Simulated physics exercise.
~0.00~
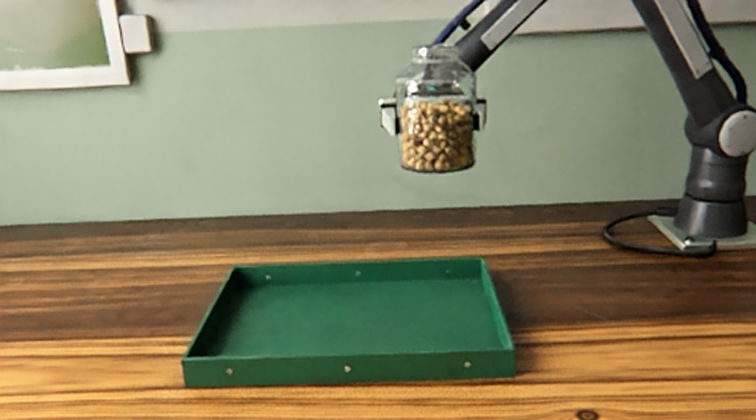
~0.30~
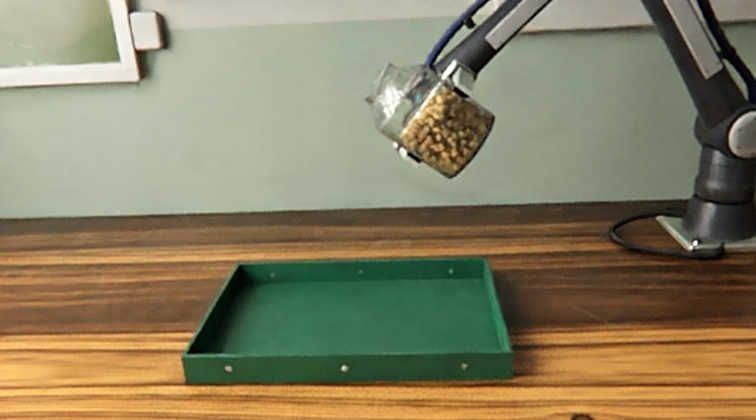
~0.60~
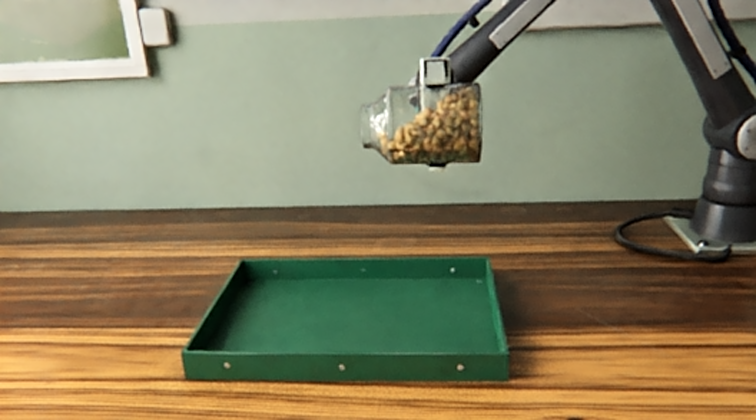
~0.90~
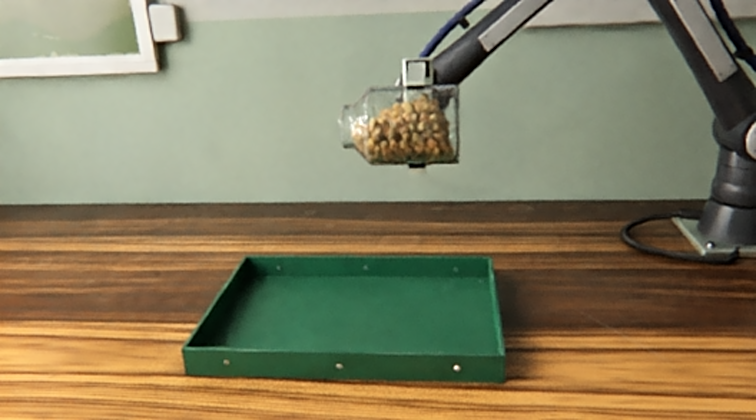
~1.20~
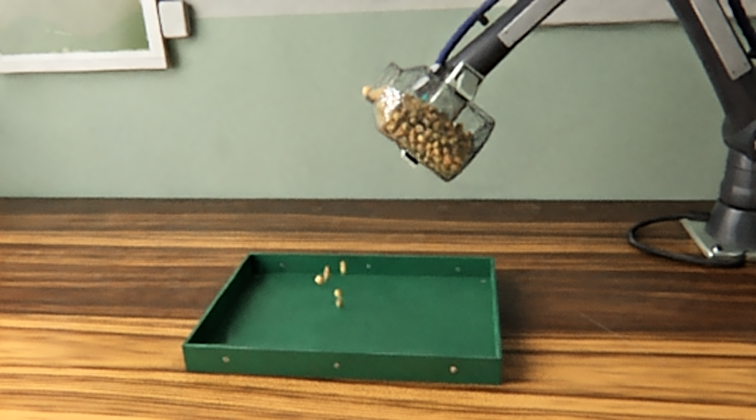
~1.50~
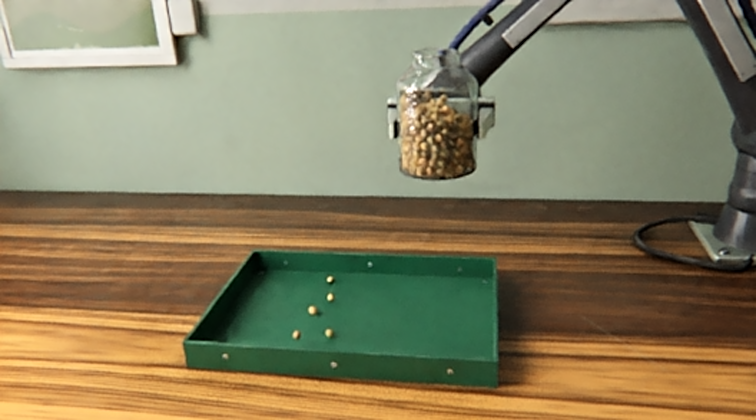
Robot arm tipping a clear jar of dried chickpeas onto its side, dropping five into a green tray, then righting it.
